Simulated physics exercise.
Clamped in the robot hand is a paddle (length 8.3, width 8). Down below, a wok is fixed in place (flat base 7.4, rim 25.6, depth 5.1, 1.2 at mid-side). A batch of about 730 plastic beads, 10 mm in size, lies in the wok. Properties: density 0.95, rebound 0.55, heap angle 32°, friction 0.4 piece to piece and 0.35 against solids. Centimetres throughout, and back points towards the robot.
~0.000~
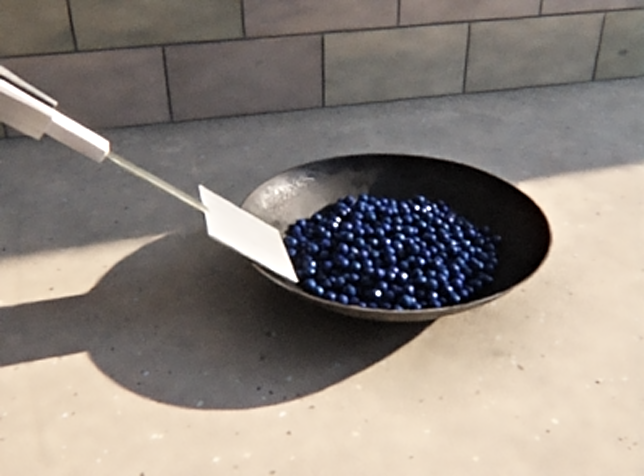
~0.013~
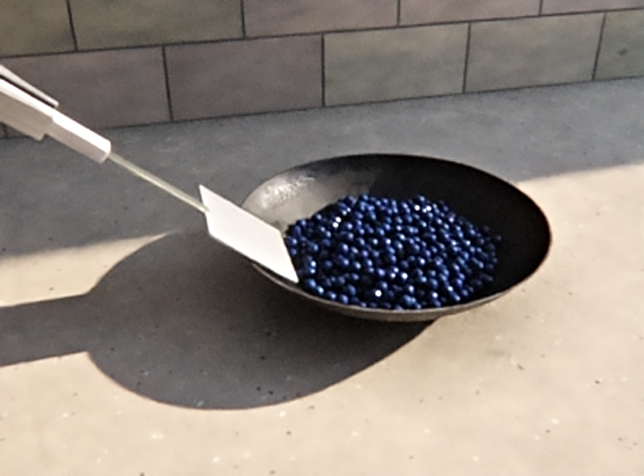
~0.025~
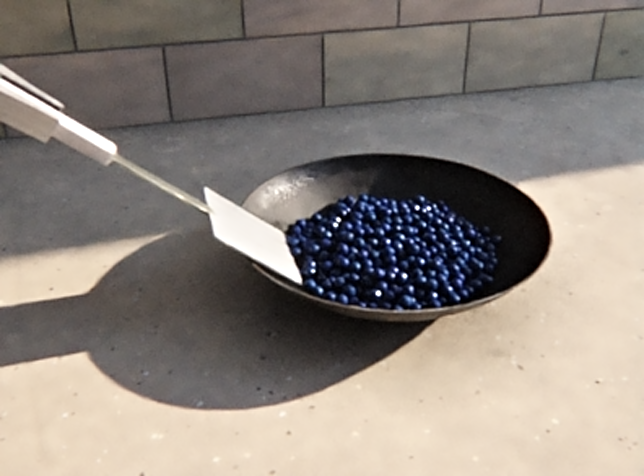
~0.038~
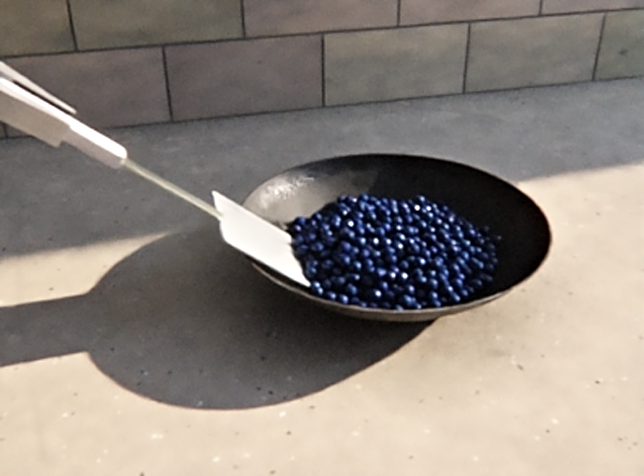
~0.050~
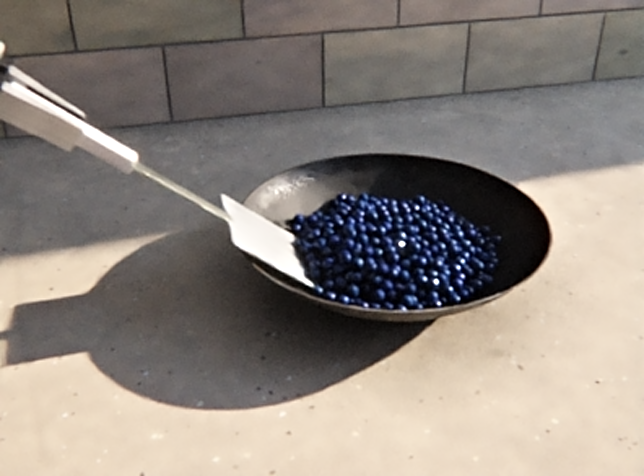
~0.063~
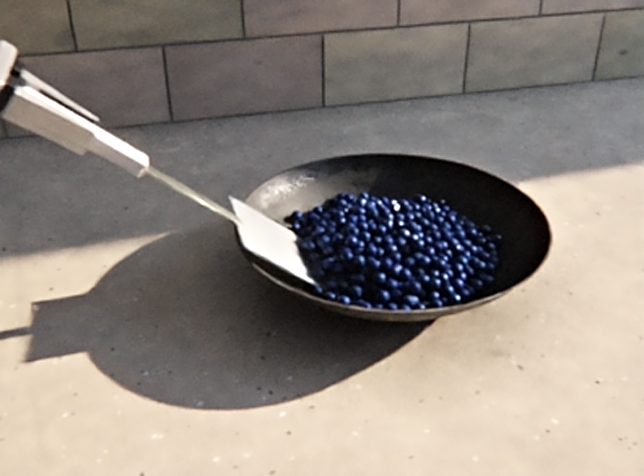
The footage shows a dark wok of small blue beads on a sunlit surface before a tiled wall, while a robot-held white paddle at the left edge moves slightly rightward into the pile, barely shifting the beads.
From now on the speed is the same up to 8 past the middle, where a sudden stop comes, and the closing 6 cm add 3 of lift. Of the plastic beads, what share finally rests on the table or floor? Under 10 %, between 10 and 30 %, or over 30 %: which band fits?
The band that fits is between 10 and 30 %.
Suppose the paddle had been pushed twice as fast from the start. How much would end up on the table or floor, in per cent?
About 35 %.
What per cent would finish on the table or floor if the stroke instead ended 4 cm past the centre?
0 %, roughly.
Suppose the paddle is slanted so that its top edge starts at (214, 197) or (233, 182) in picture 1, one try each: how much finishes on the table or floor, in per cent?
First try around 20 percent, second around 20 percent.
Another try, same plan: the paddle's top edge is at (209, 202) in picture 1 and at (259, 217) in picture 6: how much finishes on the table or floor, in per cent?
I'd put it at roughly 35 per cent.
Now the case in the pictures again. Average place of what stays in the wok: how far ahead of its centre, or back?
It sits near 3.5 centimetres ahead of centre.
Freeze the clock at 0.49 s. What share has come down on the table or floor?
Some 15 per cent of the load.
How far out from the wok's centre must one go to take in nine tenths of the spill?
I'd put it at about 35 centimetres.
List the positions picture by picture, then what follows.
The first picture shows paddle top edge at (203, 209), sloping 40°; upper third of the load around (390, 240), from x 290 to 495, top at y 200; 733 in the wok.
The second picture shows paddle top edge at (204, 209), sloping 40°; upper third of the load around (390, 240), from x 290 to 495, top at y 200.
The third picture shows paddle top edge at (208, 211), sloping 40°; upper third of the load around (390, 240), from x 290 to 495, top at y 200.
The fourth picture shows paddle top edge at (217, 214), sloping 40°; upper third of the load around (389, 240), from x 290 to 495, top at y 200.
The fifth picture shows paddle top edge at (227, 218), sloping 40°; upper third of the load around (389, 239), from x 295 to 495, top at y 200.
The sixth picture shows paddle top edge at (237, 221), sloping 40°; upper third of the load around (391, 237), from x 295 to 495, top at y 195; 733 in the wok.
By 0.15 s, sloping 40°, highest piece 5 above the table; 733 in the wok.
By 0.24 s, sloping 40°, highest piece 6 above the table; 733 in the wok.
By 0.49 s, sloping 40°, highest piece 6 above the table; 598 in the wok, 124 on the table or floor, 11 on the blade or in flight.
By 1.54 s, sloping 40°, highest piece 5 above the table; 598 in the wok, 135 on the table or floor.
Final count, 598 in the wok, 135 on the table or floor. That is 18 % on the table or floor.
